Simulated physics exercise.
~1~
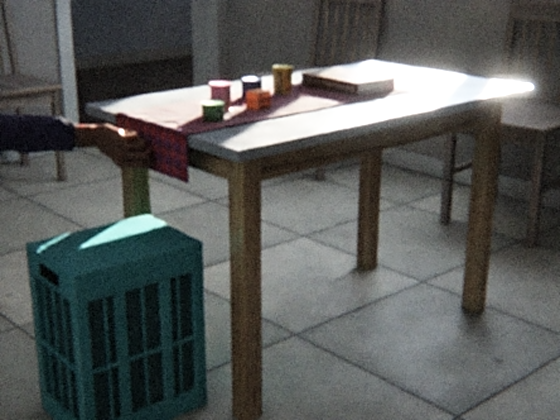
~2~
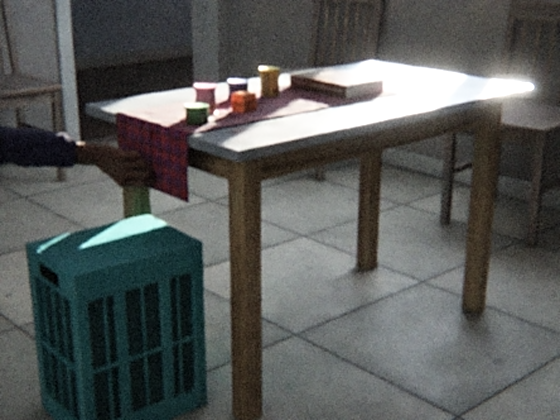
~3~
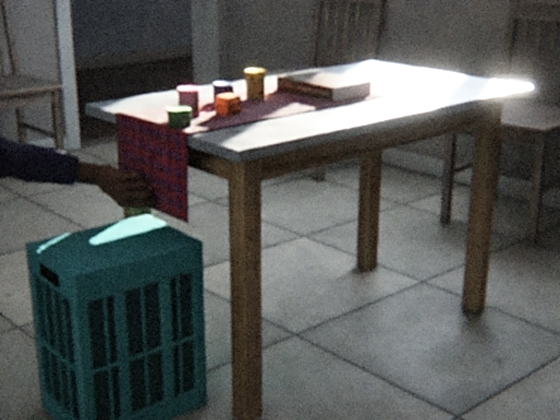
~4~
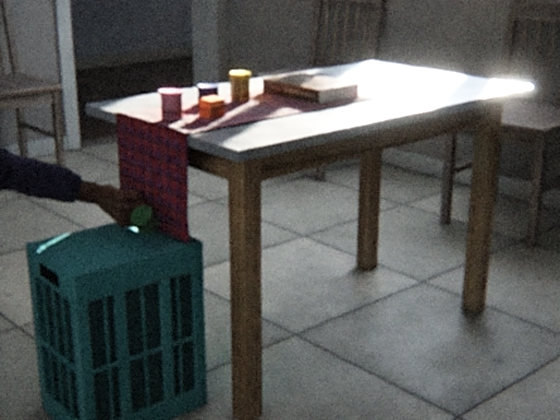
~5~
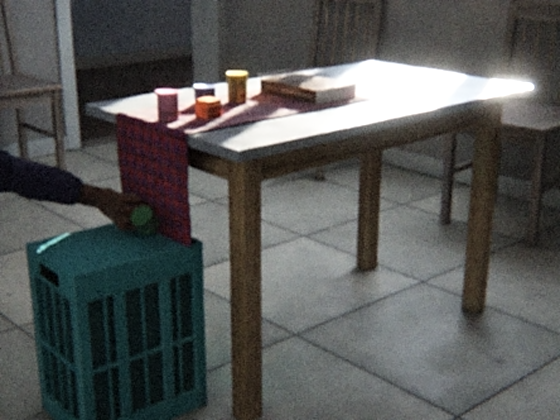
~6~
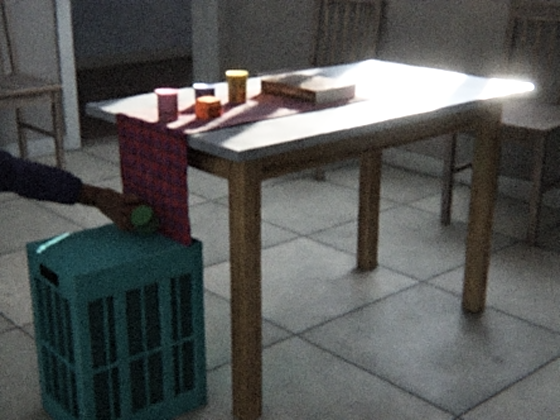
In the video, a hand pulls a red table runner down over the left end of a table, drawing several small containers and a book leftward, until the green pot goes over the edge and rests by the hand above a turquoise crate, the others staying on top.
